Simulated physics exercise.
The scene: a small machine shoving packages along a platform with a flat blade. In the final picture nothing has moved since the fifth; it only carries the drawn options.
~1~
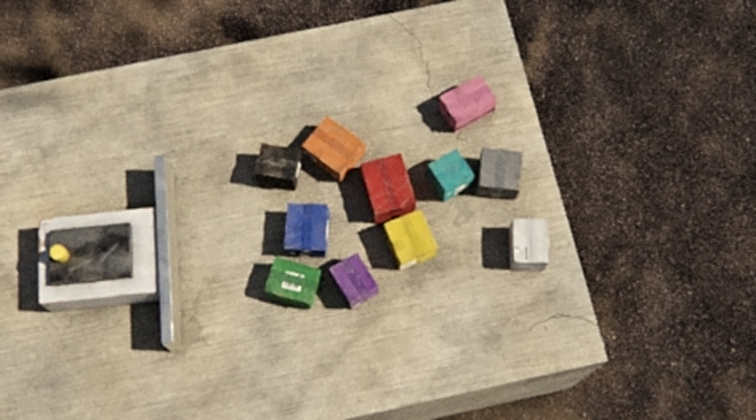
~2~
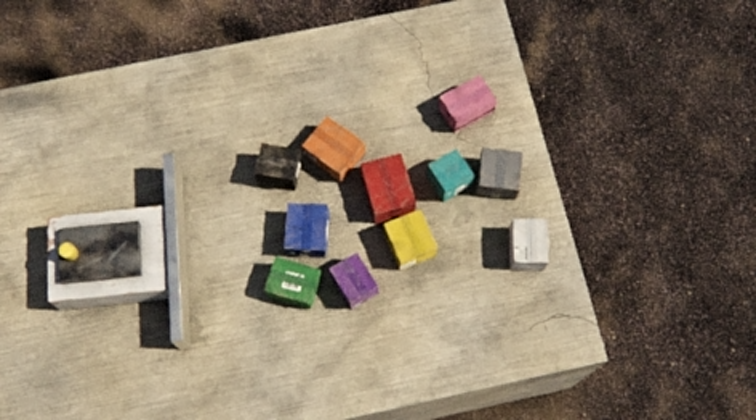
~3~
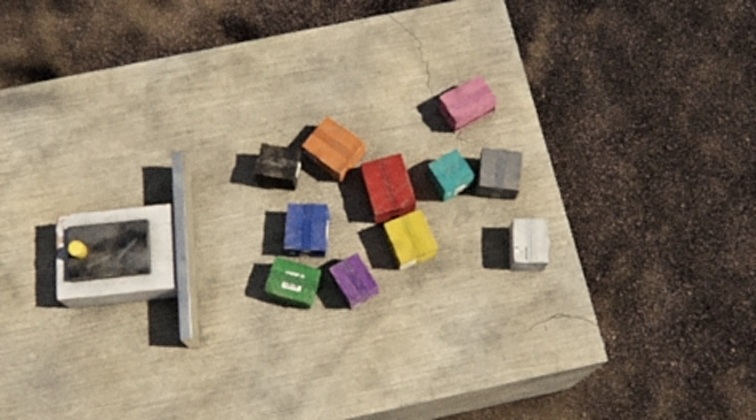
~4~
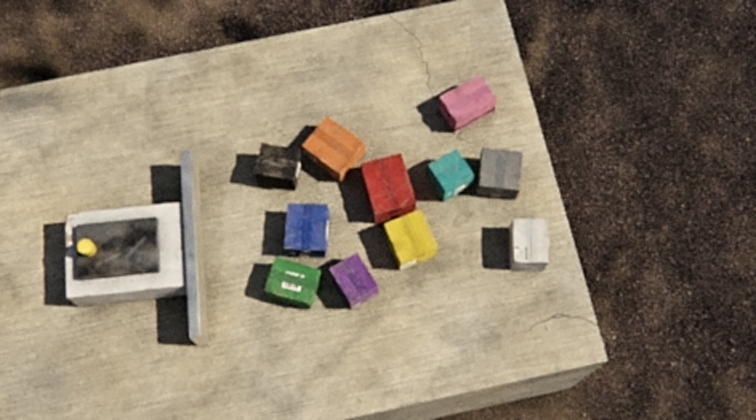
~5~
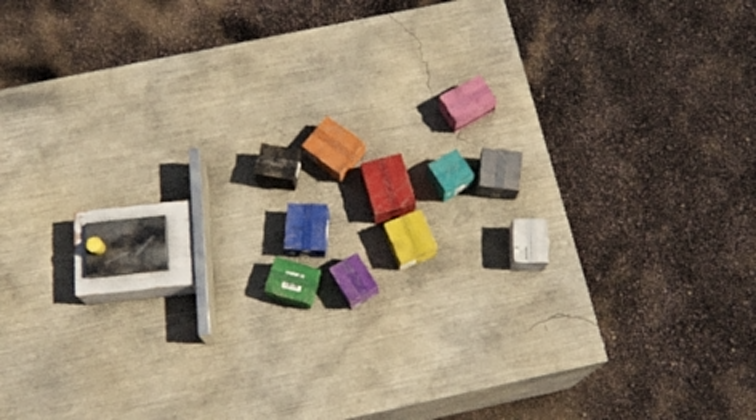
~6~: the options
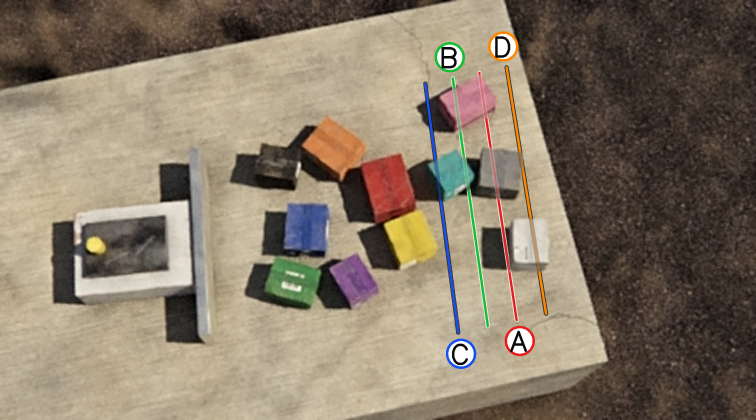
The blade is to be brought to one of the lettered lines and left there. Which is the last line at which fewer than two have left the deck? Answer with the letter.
It can go as far as C.
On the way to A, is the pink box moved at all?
Yes.
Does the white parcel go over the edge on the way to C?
No.
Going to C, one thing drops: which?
It is the grey box.
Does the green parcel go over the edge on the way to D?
No.
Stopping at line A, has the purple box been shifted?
By then, yes.
On the copy, A at (497, 192); B at (470, 198); C at (441, 203); D at (526, 186).
On C. First, robot (222, 227); purple box (363, 281); green parcel (323, 274).
Then, robot (310, 209); grey box (514, 172); turquoise parcel (476, 172).
Finally, robot (374, 196); grey box over the edge; turquoise parcel (537, 159); one fallen.
By contrast, A drops four; B drops two; D drops five.
